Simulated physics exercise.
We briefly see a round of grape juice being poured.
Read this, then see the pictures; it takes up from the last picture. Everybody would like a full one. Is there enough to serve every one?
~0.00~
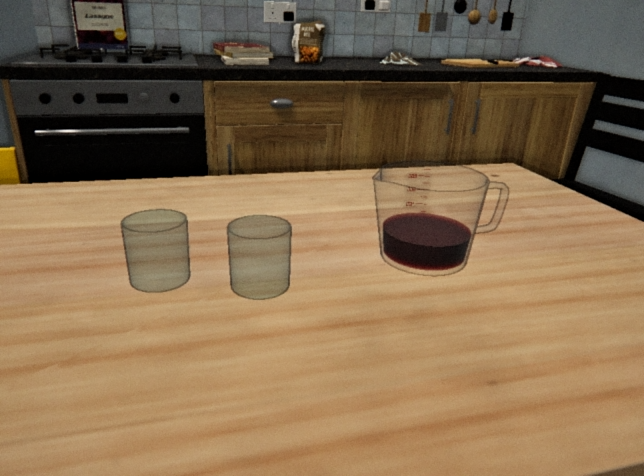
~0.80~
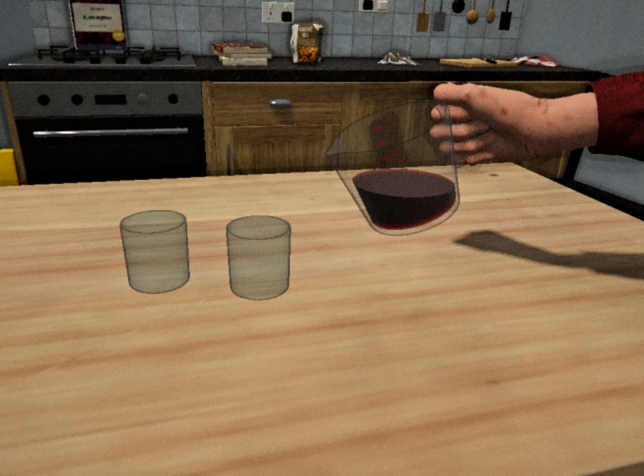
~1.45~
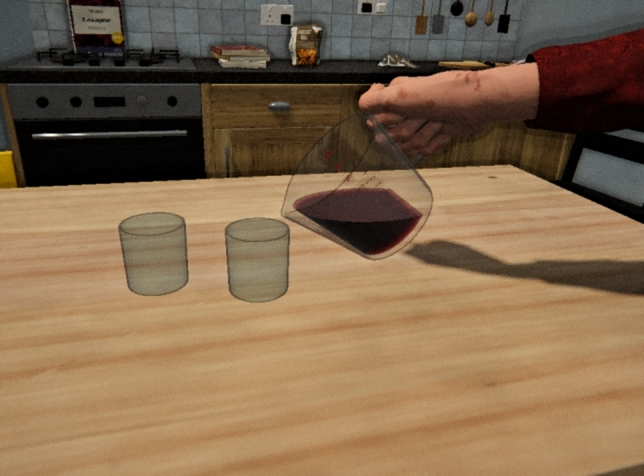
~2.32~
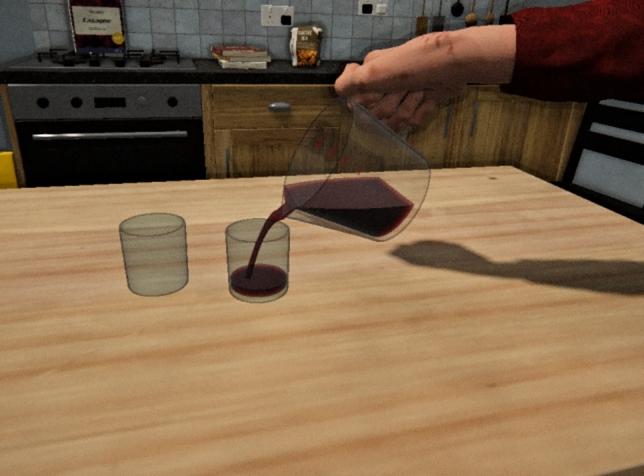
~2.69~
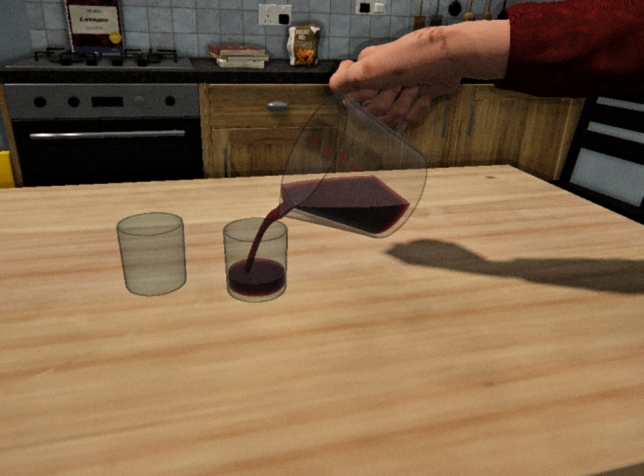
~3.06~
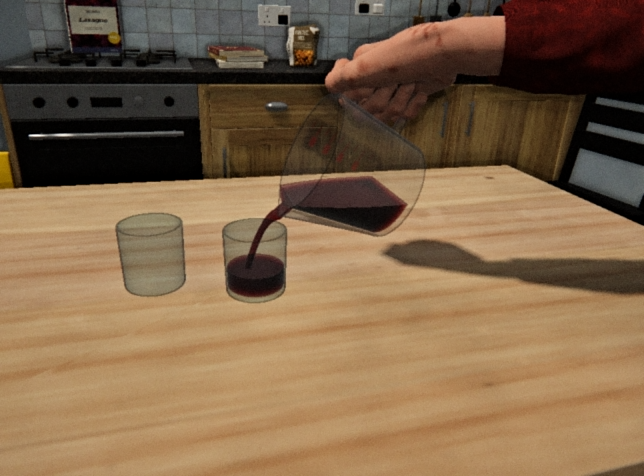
No.
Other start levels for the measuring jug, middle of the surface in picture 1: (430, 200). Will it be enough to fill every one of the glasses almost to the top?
Result for that case: Supply holds.
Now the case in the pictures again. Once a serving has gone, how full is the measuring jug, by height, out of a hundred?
Level: Close to 10 per cent.
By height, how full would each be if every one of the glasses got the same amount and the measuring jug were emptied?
I'd expect each to reach near 70 in a hundred.
After 4.2 s, the first is about two thirds full.
After 9.7 s, the first is done and the measuring jug has about a third of its load.
After 15.3 s, the measuring jug is empty with one filled and the next at about half of a serving.
